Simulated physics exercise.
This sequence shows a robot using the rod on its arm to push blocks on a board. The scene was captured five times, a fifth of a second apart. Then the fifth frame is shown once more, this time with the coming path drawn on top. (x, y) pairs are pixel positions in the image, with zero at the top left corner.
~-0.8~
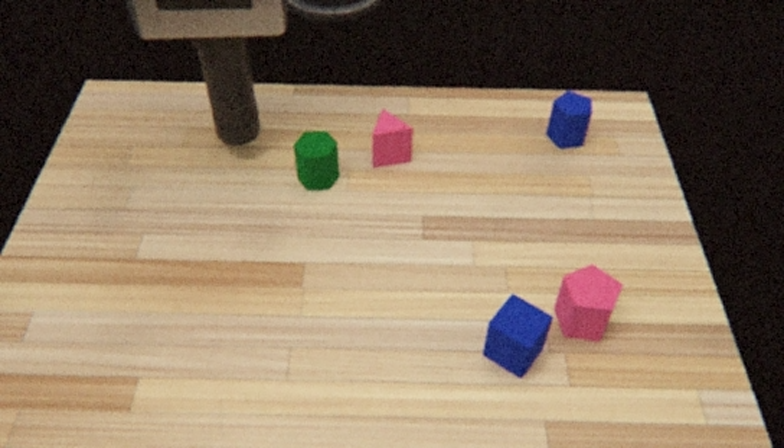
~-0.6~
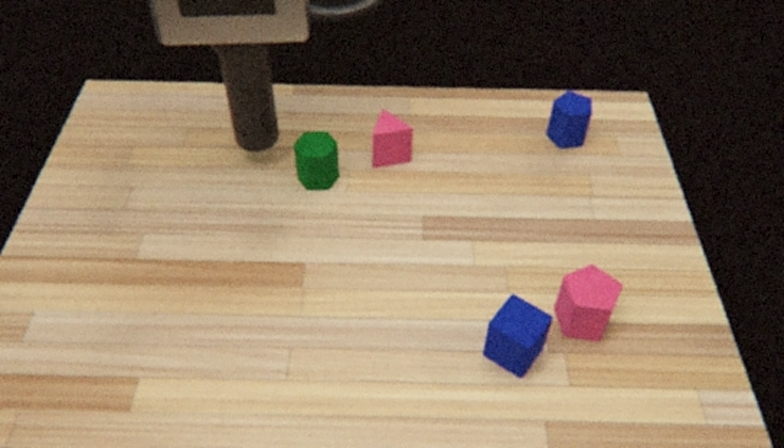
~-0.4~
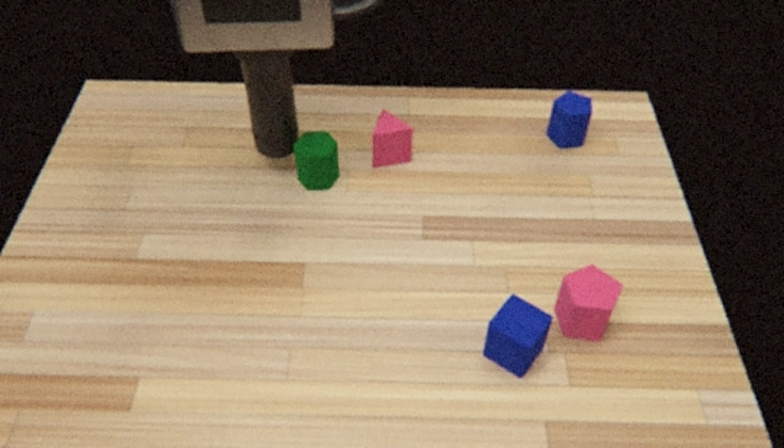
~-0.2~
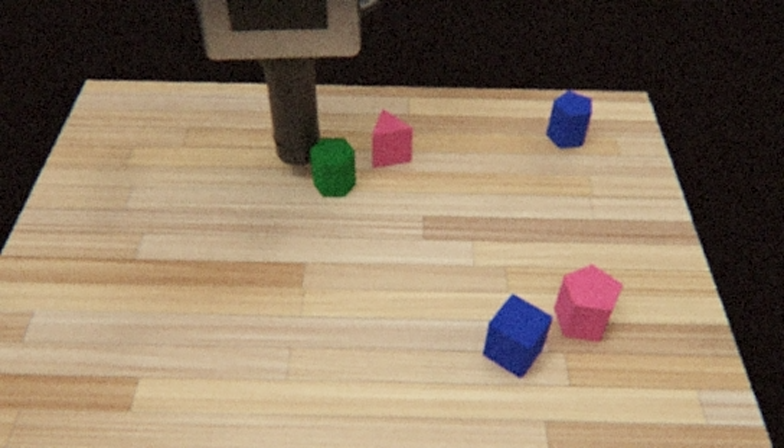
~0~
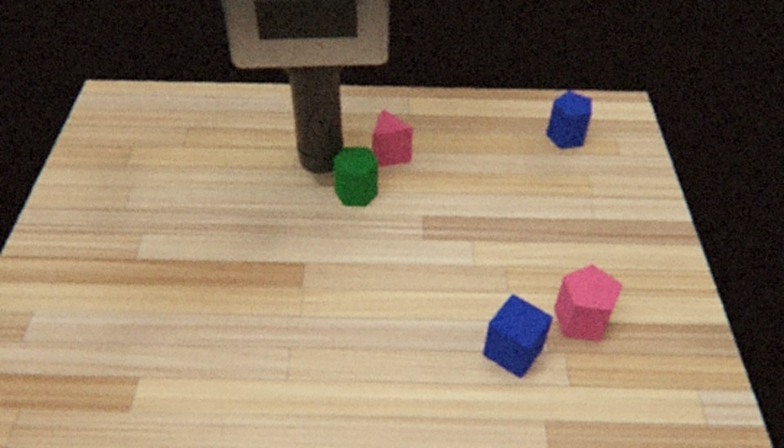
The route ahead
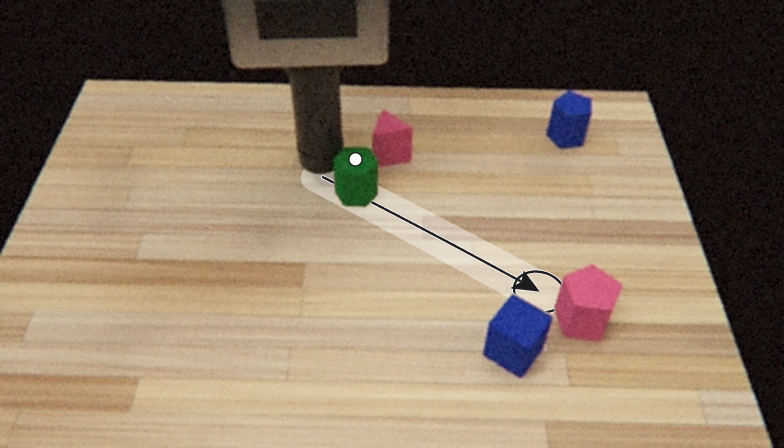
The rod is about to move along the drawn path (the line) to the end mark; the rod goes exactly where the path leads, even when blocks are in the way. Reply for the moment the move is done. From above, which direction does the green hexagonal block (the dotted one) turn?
From overhead, anticlockwise.
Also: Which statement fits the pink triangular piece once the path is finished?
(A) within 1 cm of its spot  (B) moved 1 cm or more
A - within 1 cm of its spot.
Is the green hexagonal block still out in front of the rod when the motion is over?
In short: Yes.
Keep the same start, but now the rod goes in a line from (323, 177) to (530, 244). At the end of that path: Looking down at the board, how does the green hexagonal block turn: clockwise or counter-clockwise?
Its spin: Clockwise.
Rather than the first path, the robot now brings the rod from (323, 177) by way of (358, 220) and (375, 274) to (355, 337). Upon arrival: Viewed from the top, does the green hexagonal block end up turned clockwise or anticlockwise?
It spins against the clock.
The line goes in a line from (323, 177) to (539, 291); the dot is on the green hexagonal block.
What follows on the original path. One third of the way, rod at (390, 195); green hexagonal block at (430, 194).
Two thirds of the way, rod at (464, 233); green hexagonal block at (511, 232), turned 15° anticlockwise.
At the end, rod at (544, 275); green hexagonal block at (599, 271), turned 25° anticlockwise; pink triangular piece unmoved; pink five-sided block at (628, 311), turned 25° clockwise.
